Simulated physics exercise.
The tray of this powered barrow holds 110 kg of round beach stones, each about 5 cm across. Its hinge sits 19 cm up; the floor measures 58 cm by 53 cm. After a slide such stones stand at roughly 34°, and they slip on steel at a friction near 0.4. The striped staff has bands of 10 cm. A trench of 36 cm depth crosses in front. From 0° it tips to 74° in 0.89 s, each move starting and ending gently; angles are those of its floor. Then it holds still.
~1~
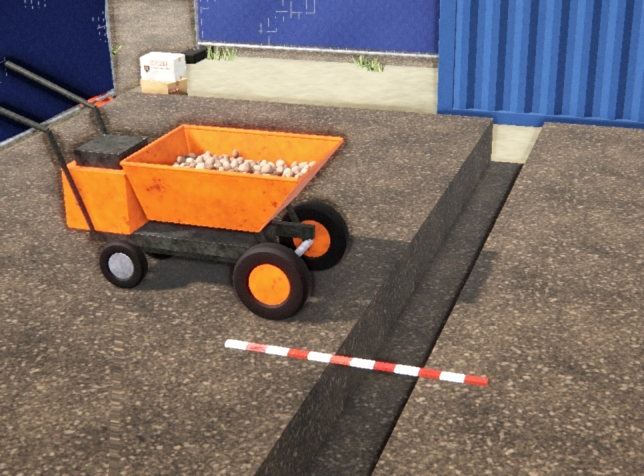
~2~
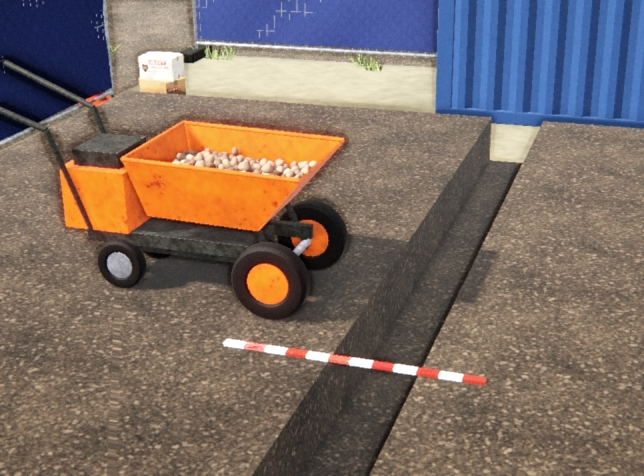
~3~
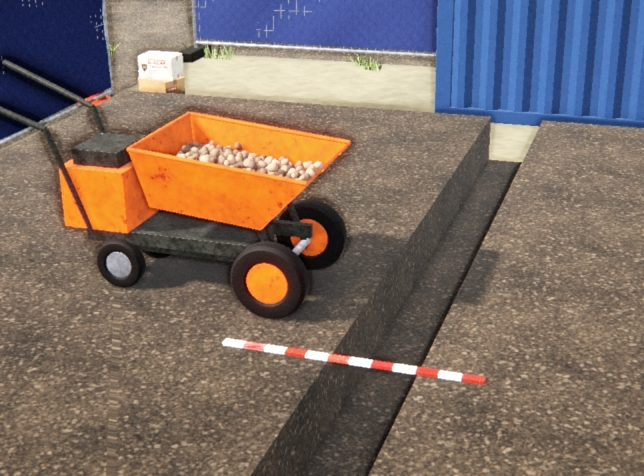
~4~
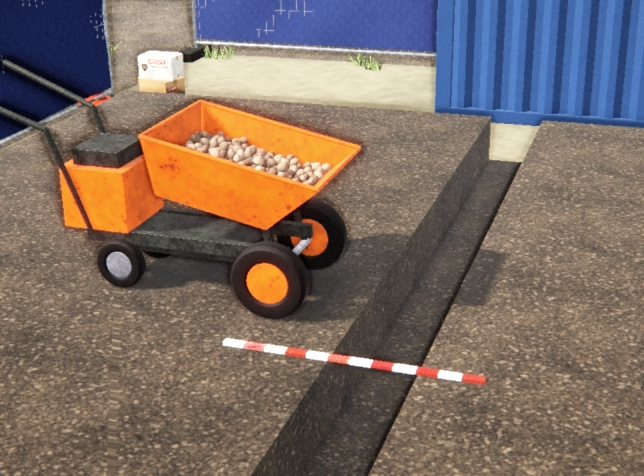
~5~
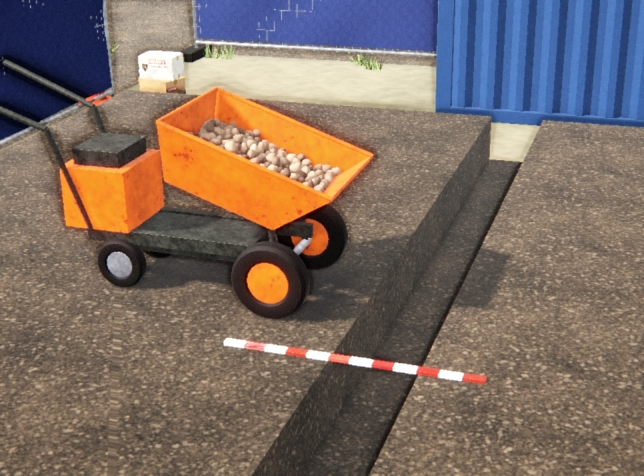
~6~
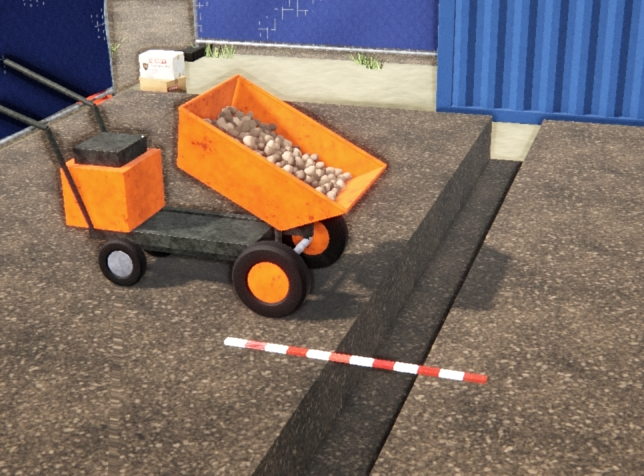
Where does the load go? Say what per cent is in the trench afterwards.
Close to 52 in a hundred.
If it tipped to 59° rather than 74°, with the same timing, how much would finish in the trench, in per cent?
It would be near 55 per cent.
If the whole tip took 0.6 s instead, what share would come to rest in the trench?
In that case some 45 per cent.
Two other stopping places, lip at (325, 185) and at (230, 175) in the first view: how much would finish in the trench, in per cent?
Near 25 per cent from the first place, 95 from the second.
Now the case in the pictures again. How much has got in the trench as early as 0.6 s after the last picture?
About 25 per cent by then.
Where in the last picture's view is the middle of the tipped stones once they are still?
Their middle is at about (444, 353).
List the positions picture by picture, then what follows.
In the first picture, the tray is at 0°, its lip at (298, 181); the top of the load is at (232, 165).
In the second picture, the tray is at 1°, its lip at (299, 181); the top of the load is at (215, 162).
In the third picture, the tray is at 5°, its lip at (306, 184); the top of the load is at (205, 153).
In the fourth picture, the tray is at 12°, its lip at (318, 190); the top of the load is at (201, 143).
In the fifth picture, lip at (332, 200), floor tilted 19°, highest stones at (210, 130).
In the sixth picture, the tray is at 28°, its lip at (346, 211); the top of the load is at (227, 117).
Then, 0.3 s after the last picture the floor is at 63°, 100 % in the tray; the foremost stones are at (374, 250).
Then, 0.6 s after the last picture the floor is at 74°, 57 % in the tray, 26 % in the trench, 17 % past the trench; the foremost stones are at (486, 316).
Then, 1.0 s after the last picture the floor is at 74°, 10 % in the tray, 43 % in the trench, 47 % past the trench; the foremost stones are at (640, 350).
Then, 2.9 s after the last picture the floor is at 74°, 0 % in the tray, 52 % in the trench, 48 % past the trench; the foremost stones are past the picture's edge.
